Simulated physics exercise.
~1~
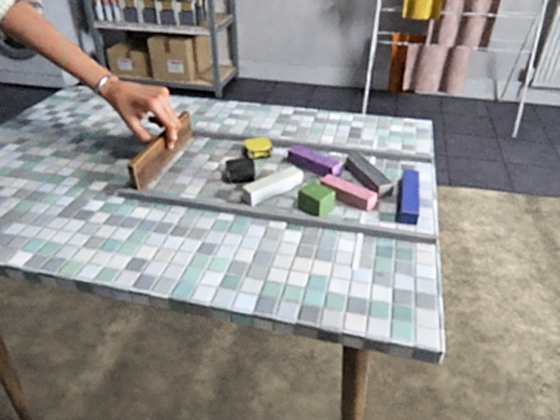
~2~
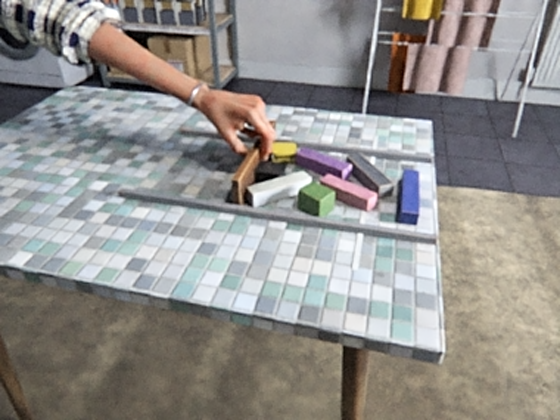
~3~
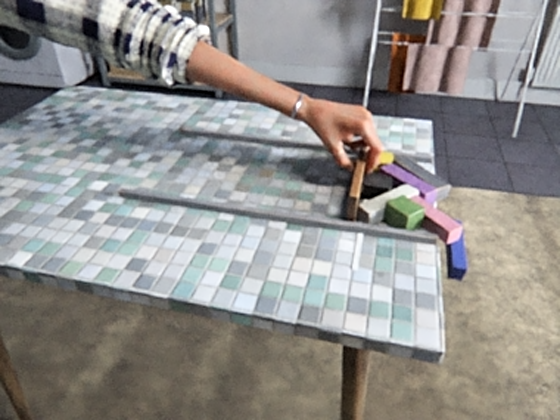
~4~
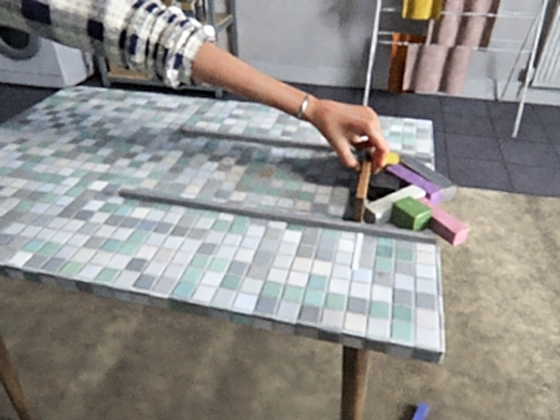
At the start, a hand holds an upright wooden board at the left of a group of small coloured blocks, which lie between two grey strips on a mosaic-tiled table. The hand pushes the board to the right until it meets the nearest pieces, the black, yellow and white ones. It keeps sweeping, crowding the blocks together towards the table's right edge. The blue bar tips over the edge, turning as it goes. The board stops near the edge, and the blue bar drops towards the floor while the other blocks stay bunched at the rim, the pink one jutting out.
